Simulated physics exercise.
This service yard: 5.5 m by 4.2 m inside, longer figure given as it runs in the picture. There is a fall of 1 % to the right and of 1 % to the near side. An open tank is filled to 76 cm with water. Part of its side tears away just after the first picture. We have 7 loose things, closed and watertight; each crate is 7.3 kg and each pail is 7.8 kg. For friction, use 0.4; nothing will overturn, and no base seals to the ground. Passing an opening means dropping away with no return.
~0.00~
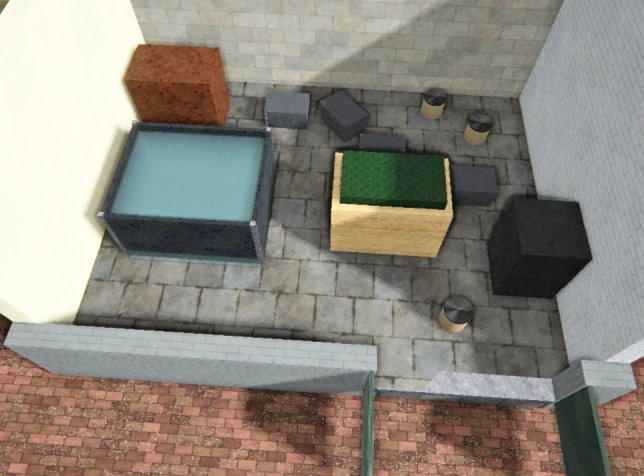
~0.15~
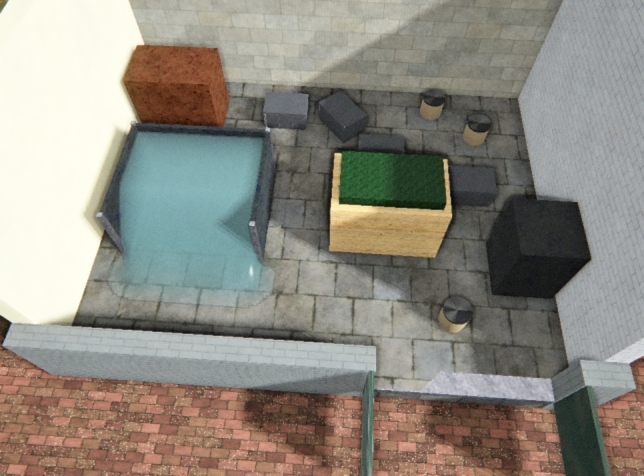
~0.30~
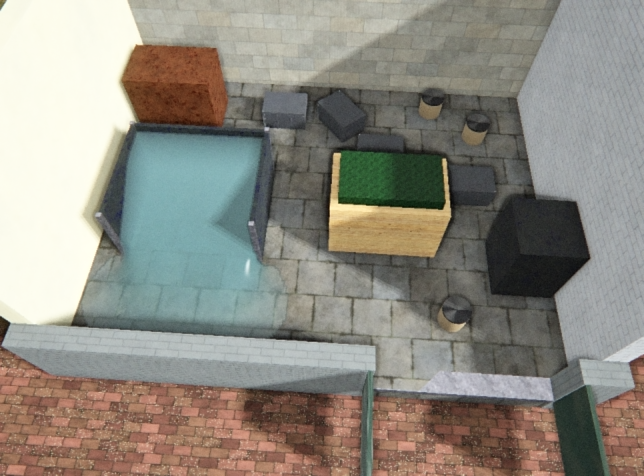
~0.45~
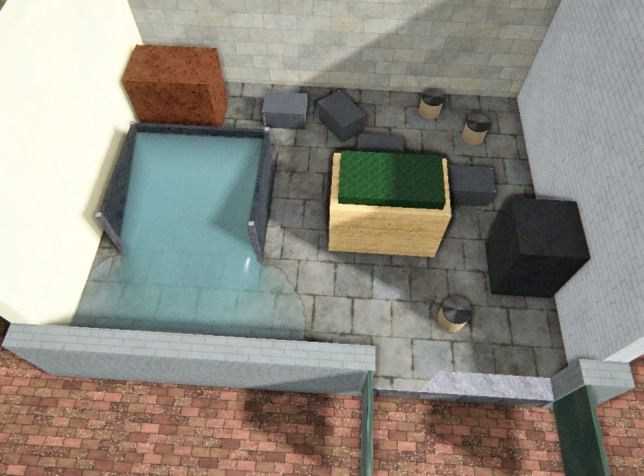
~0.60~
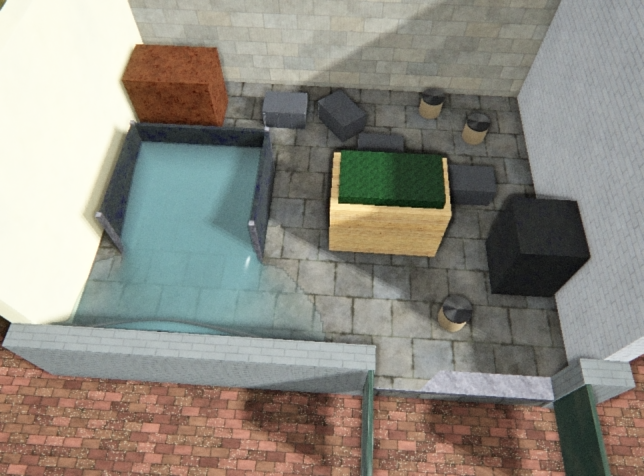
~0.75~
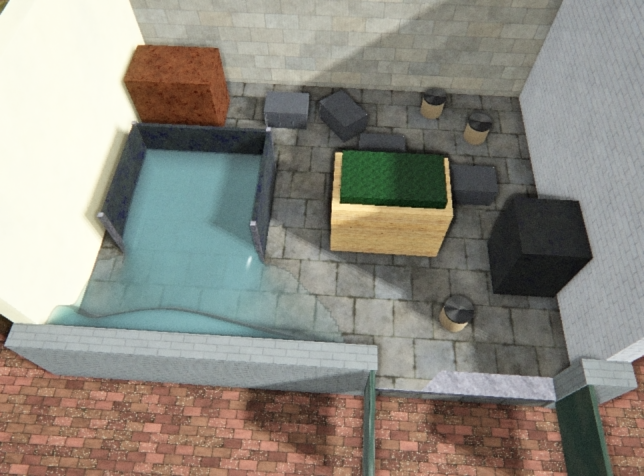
We see a walled, paved yard where the near side of a water-filled tank opens and water spreads across the paving to the low near wall, then slightly rightward, while the surrounding blocks and small round containers stay still.
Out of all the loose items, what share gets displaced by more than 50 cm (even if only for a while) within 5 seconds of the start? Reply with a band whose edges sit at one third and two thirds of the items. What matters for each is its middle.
Band: One third to two thirds.
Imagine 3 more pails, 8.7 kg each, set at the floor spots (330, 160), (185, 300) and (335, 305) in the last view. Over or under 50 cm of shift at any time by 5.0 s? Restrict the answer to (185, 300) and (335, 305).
Listed in order, the answers are beyond half a metre followed by beyond half a metre.
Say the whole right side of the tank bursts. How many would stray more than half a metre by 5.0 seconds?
Then the count would be 7.
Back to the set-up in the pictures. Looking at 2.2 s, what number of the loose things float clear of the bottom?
Total: 1.
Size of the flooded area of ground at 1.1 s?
Some 6.0 m2 of it.
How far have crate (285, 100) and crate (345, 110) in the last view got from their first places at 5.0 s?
Distances: 0 cm; 40 cm.
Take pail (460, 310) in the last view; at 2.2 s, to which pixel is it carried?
Near (559, 301).
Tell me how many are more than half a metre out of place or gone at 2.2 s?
By that point, 1.
After 1.1 s 0 of 7 are over 50 cm from their spots; 0 afloat.
After 2.2 s 1 of 7 are over 50 cm from their spots; 1 afloat.
After 3.5 s 2 of 7 are over 50 cm from their spots; 1 afloat.
After 5.0 s 3 of 7 are over 50 cm from their spots, and 3 have been at some point; 3 afloat.
